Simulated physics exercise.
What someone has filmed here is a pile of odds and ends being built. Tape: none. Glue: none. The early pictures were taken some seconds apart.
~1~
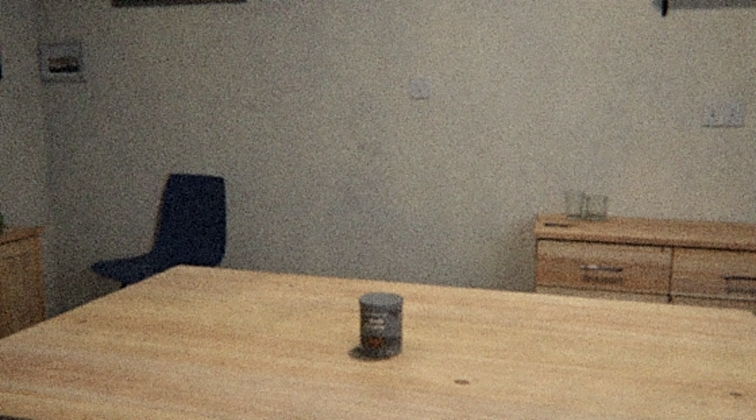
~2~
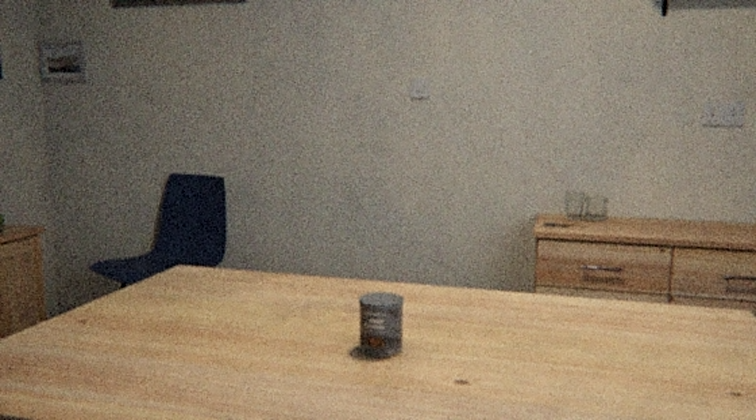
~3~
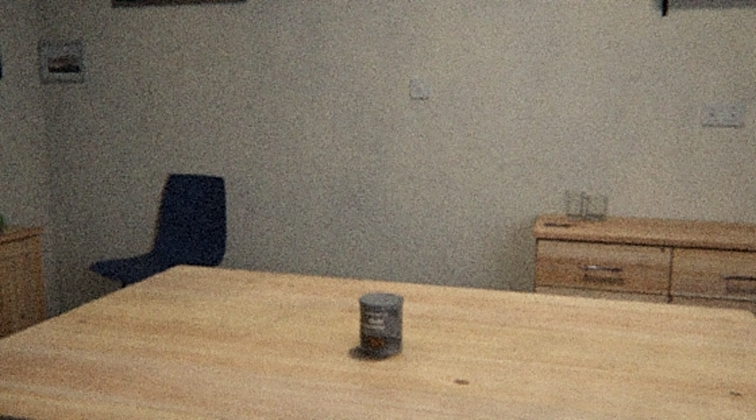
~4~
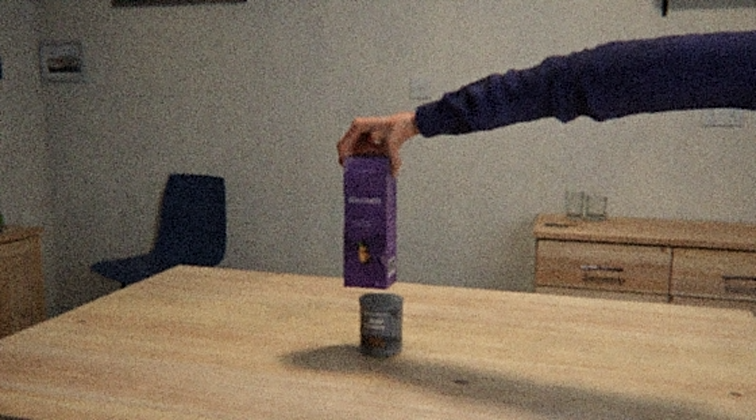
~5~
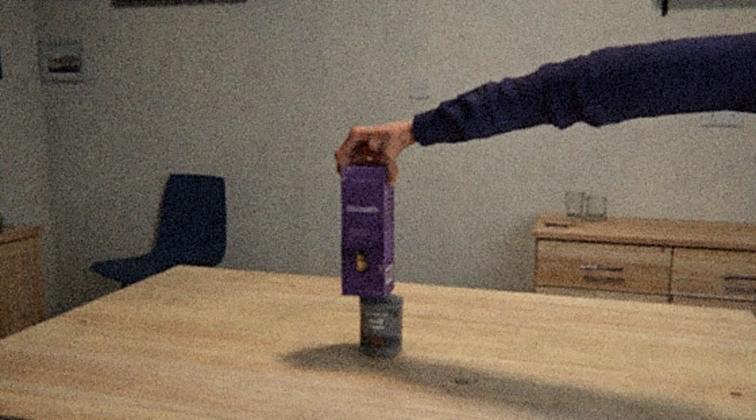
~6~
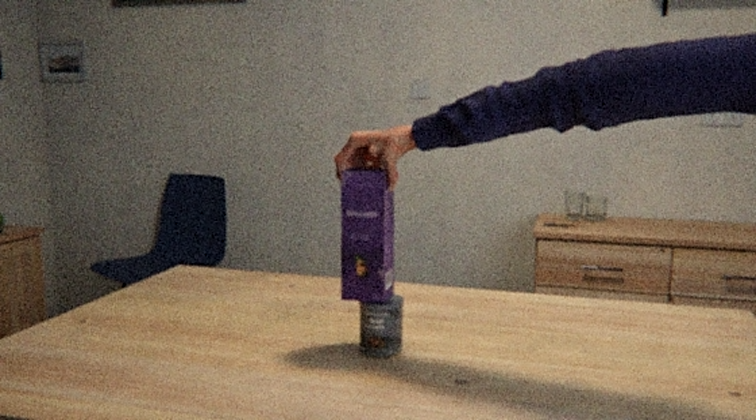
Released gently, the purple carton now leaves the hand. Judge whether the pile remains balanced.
Nothing falls.
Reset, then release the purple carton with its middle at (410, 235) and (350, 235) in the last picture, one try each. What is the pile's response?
First try: The pile topples; second try: It topples.
Then, 0.30 s after the last picture, nothing has stirred.
Then, 0.70 s after the last picture, purple carton resting near (368, 234).
At rest, both in place. Seen from the same camera at the end, purple carton near (368, 234). The pile holds.
